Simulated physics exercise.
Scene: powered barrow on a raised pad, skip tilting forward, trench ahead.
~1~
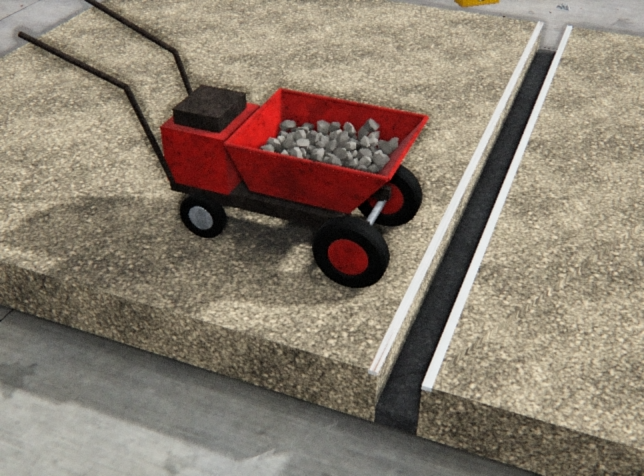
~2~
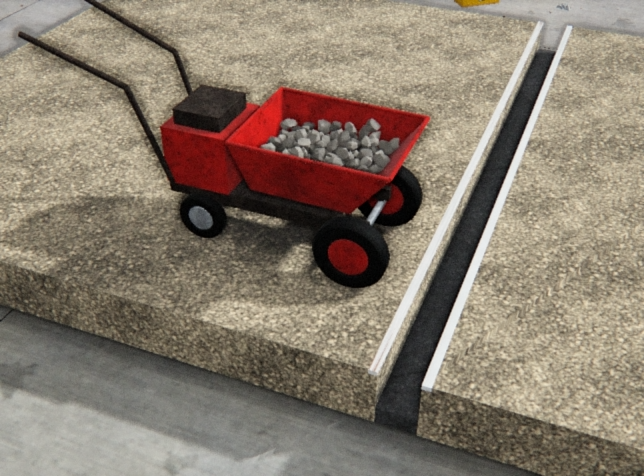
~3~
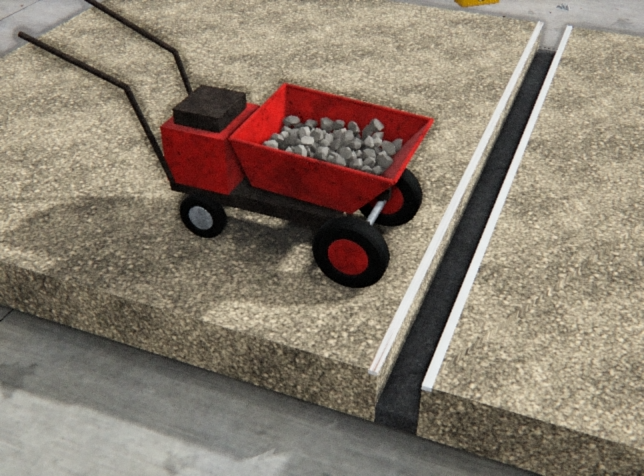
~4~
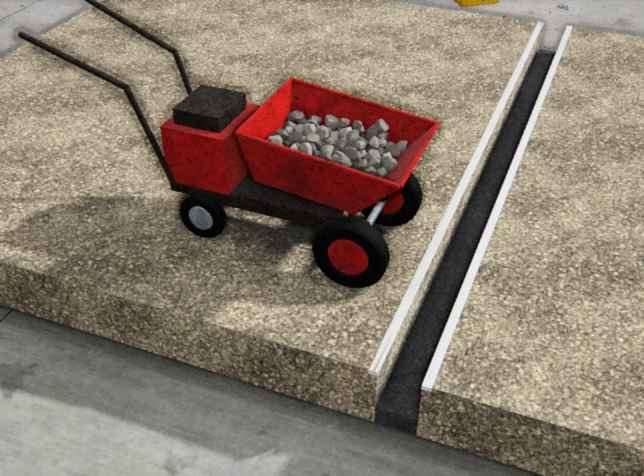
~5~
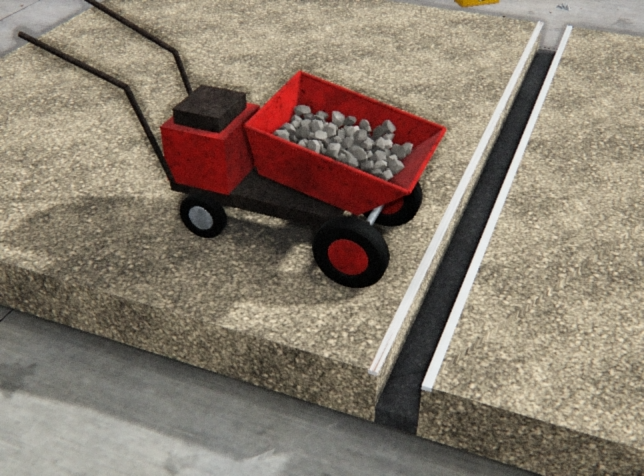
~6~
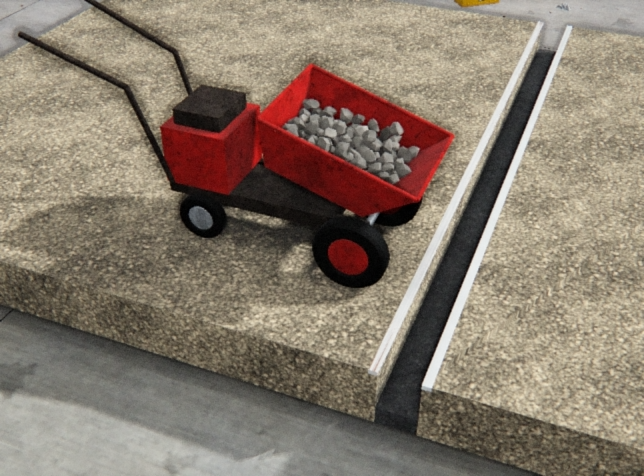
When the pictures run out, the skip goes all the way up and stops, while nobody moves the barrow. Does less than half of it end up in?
Yes, the share in the trench is below half.
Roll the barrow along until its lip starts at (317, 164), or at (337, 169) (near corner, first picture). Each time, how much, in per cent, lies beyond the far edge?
It comes out near 0 in a hundred for the first and near 10 in a hundred for the second.
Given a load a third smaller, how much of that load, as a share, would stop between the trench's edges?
That works out at around 10 percent.
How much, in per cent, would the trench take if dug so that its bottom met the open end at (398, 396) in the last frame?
0 per cent, roughly.
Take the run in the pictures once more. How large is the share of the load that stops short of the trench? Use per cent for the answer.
About 0 per cent.
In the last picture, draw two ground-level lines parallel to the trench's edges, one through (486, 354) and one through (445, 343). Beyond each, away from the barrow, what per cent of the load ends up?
In order: 40 percent, then 70 percent.
Soon, skip tipped steeply; all in the skip.
A while on, skip tipped right over; most in the skip; about a quarter beyond it; a stray few falling.
Towards the end, skip tipped right over; about a quarter in the skip; a stray few in or heaped over the trench; most beyond it.
Finally, skip tipped right over; about a quarter in the skip; a stray few in or heaped over the trench; about two thirds beyond it.
